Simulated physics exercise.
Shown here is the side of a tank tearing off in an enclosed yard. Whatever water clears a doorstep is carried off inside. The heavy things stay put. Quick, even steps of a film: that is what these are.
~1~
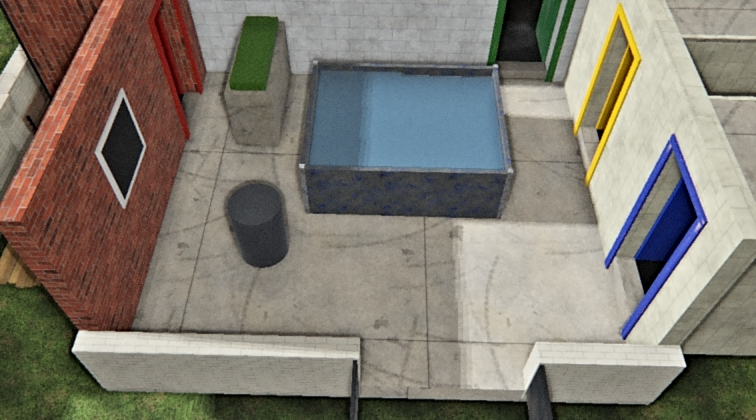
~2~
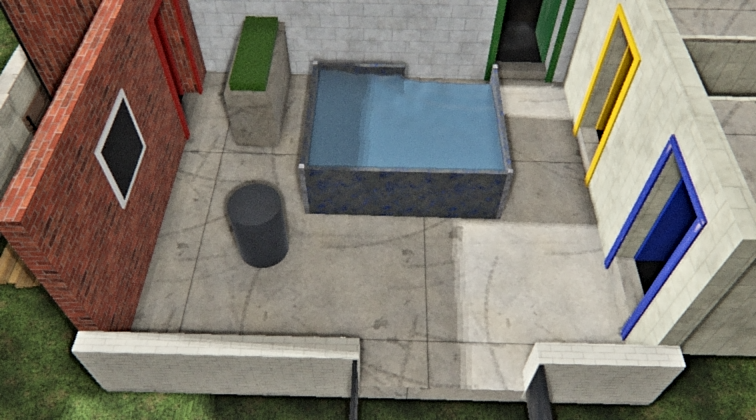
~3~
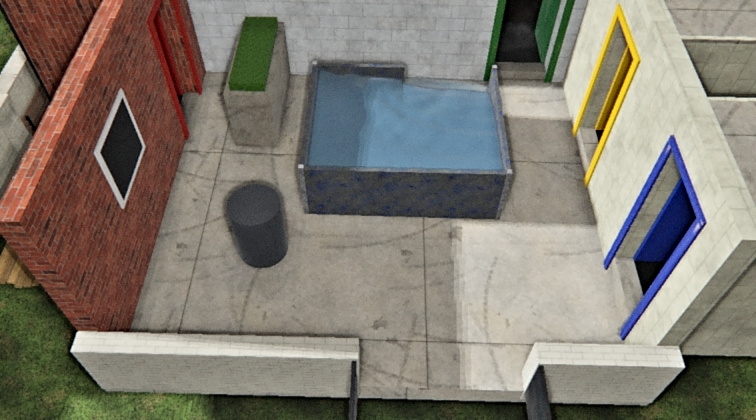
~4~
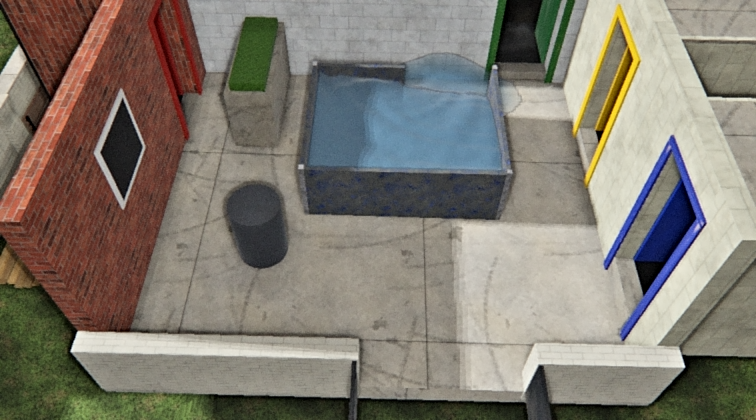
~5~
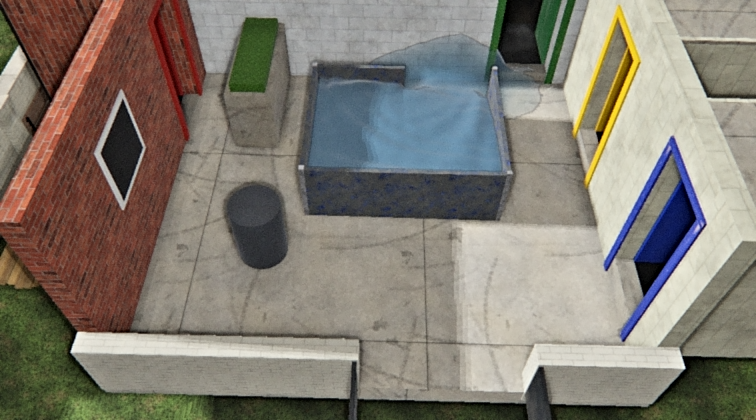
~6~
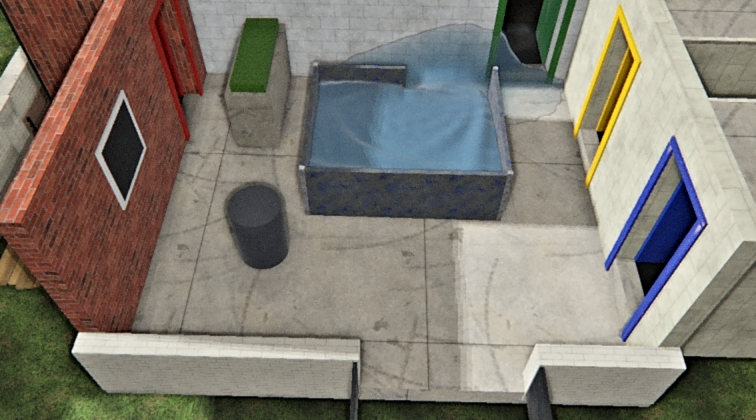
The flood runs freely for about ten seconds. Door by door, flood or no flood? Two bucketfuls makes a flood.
I expect the blue door to stay within two buckets; I expect the green door to go over the limit; I expect the yellow door to stay within two buckets; I expect the red door to stay within two buckets.
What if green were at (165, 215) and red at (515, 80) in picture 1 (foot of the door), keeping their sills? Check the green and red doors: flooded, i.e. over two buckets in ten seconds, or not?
Green: Does not flood; red: Gets flooded.
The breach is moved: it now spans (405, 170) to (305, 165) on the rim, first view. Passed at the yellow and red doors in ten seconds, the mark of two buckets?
Yellow falls short, red exceeds the limit.
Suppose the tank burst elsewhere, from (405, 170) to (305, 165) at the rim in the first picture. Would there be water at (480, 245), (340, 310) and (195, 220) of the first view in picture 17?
The first point is spared, the second soaked, the third soaked.
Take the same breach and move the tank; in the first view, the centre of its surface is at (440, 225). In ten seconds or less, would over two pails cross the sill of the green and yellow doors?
Green door exceeds it, yellow door exceeds it.
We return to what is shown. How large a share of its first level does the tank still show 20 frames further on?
Around 40 percent.
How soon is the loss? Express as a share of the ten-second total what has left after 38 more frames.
About 55 per cent.
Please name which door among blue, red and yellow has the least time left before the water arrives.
Go with the one in yellow.
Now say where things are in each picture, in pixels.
The water tank at (405, 118) is whole and still, in the first picture.
Water pours out on the water tank's far side and has run to a hidden place, in the second picture.
The front is at a hidden place, out from the gap on the water tank's far side, in the third picture.
The front is at a hidden place, out from the gap on the water tank's far side, in the fourth picture.
Water pours out on the water tank's far side and has run to (535, 84), in the fifth picture.
Water pours out on the water tank's far side and has run to a hidden place, in the sixth picture.
A moment on, water covers 20 % of the floor; the blue door not reached, the green door over two buckets in, the yellow door wet at the sill, nothing in, the red door not reached.
Next, water covers 40 % of the floor; the blue door wet at the sill, nothing in, the green door far over two buckets in, the yellow door wet at the sill, nothing in, the red door not reached.
Then, water covers 75 % of the floor; the blue door wet at the sill, nothing in, the green door far over two buckets in, the yellow door wet at the sill, nothing in, the red door not reached.
Later, water covers 95 % of the floor; the blue door wet at the sill, nothing in, the green door far over two buckets in, the yellow door under two buckets in, the red door wet at the sill, nothing in.
In the end, water covers 95 % of the floor; the blue door wet at the sill, nothing in, the green door far over two buckets in, the yellow door under two buckets in, the red door wet at the sill, nothing in.
